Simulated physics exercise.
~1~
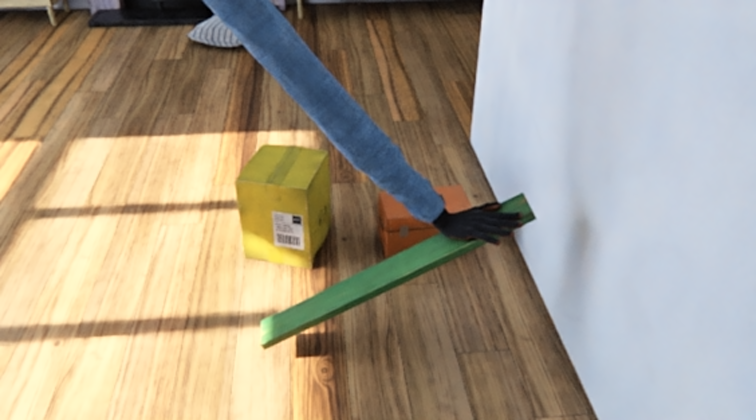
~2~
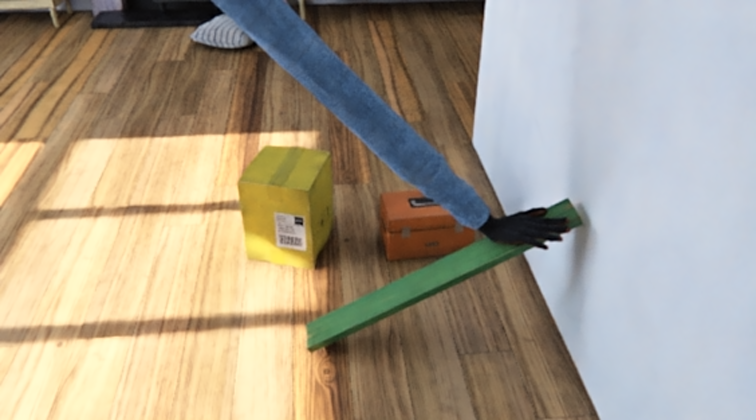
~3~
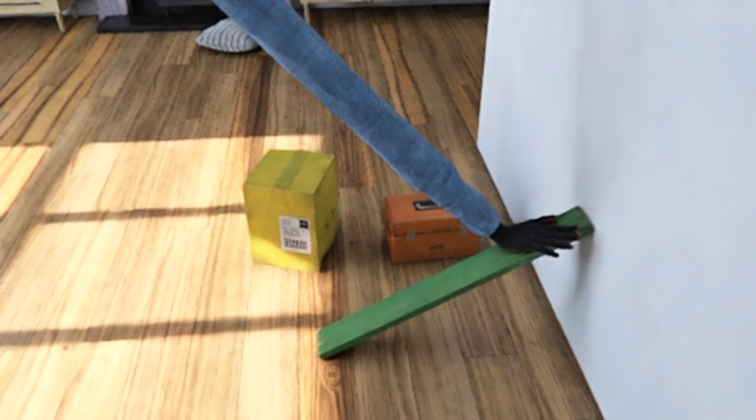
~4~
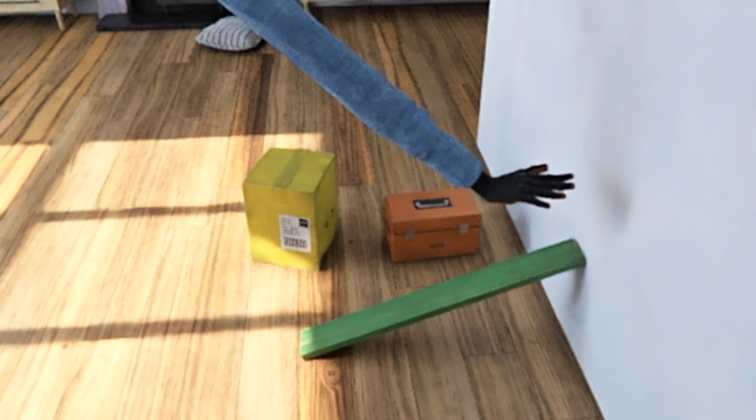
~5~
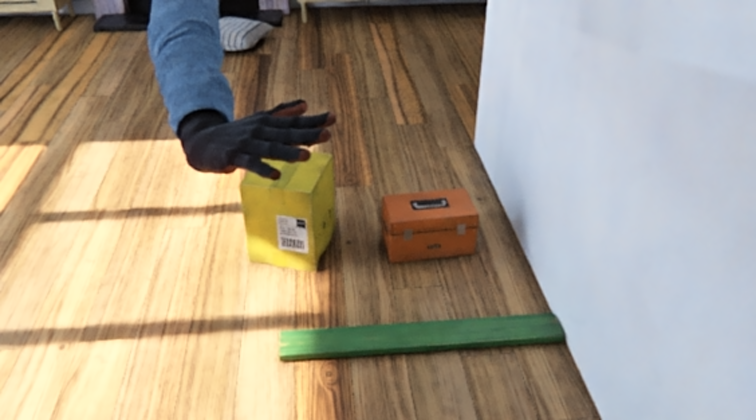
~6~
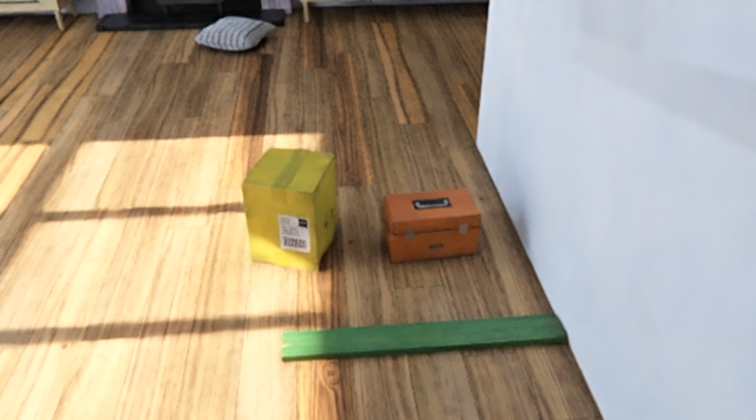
In the video, a gloved hand moves a green plank rightward to lean against a white wall, near a yellow box and an orange toolbox, then lets go and withdraws as the plank slides down to lie flat on the wooden floor.
